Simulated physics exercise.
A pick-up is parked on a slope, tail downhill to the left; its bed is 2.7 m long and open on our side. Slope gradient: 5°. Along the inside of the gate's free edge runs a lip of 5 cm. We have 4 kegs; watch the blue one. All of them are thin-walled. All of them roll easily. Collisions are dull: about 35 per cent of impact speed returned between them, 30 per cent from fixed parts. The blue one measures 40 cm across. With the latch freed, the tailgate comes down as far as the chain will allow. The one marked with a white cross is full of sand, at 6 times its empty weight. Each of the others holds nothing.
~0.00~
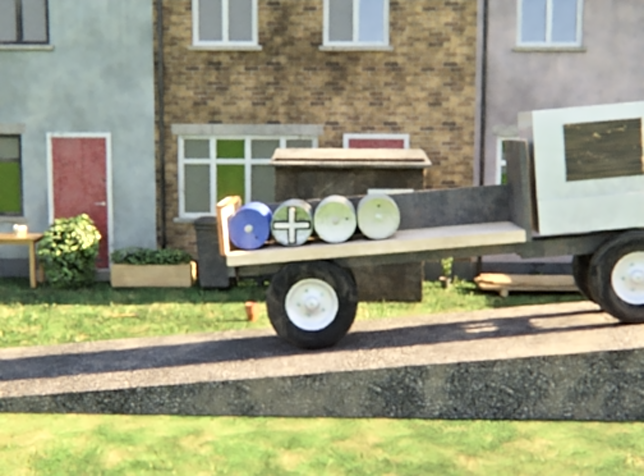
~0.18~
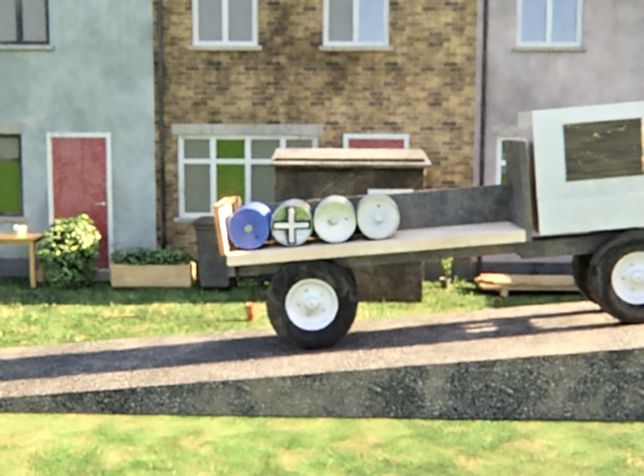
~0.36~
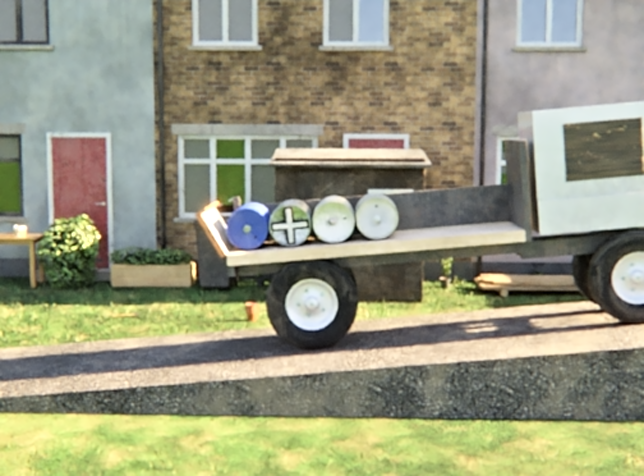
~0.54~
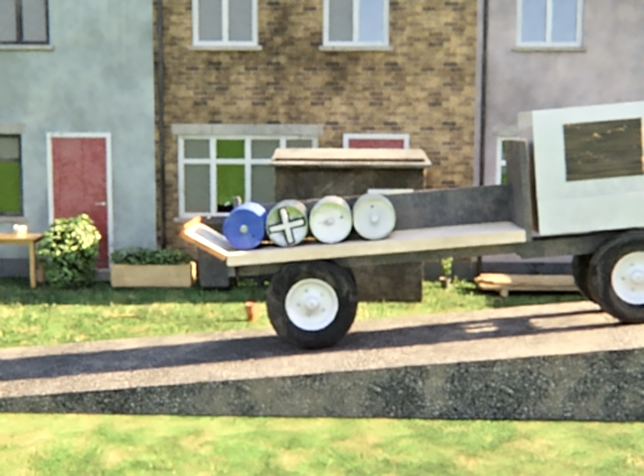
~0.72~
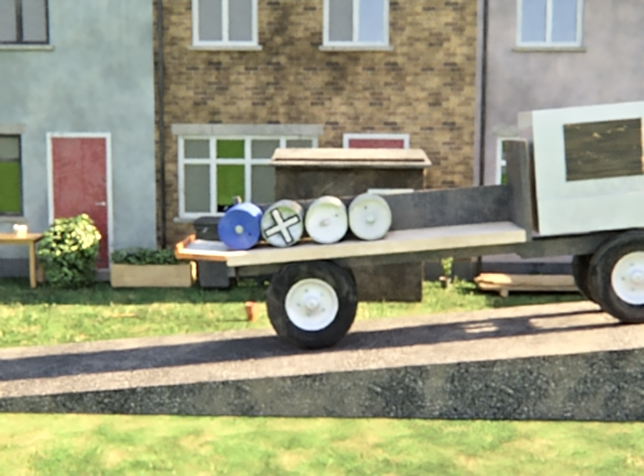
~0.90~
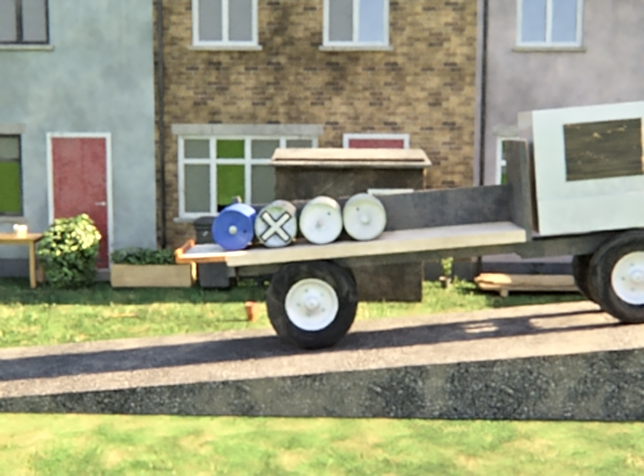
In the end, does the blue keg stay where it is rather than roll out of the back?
It will not stay in the truck.
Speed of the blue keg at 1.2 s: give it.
Around 0.5 m/s.
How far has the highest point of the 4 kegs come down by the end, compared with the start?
10 cm.
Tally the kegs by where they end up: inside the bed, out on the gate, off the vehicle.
2 / 1 / 1.
By 1.2 s, blue is on the gate, 5 cm past the hinge, rolling left; 0 of 4 are out.
By 1.4 s, blue is on the gate, 20 cm past the hinge, rolling left; 0 of 4 are out.
By 1.8 s, blue is on the gate, 40 cm past the hinge, rolling left; 0 of 4 are out.
By 2.1 s, blue is dropping off the gate; 1 of 4 is out.
Finally (4.7 s), blue is out on the ground; 1 of 4 is out.
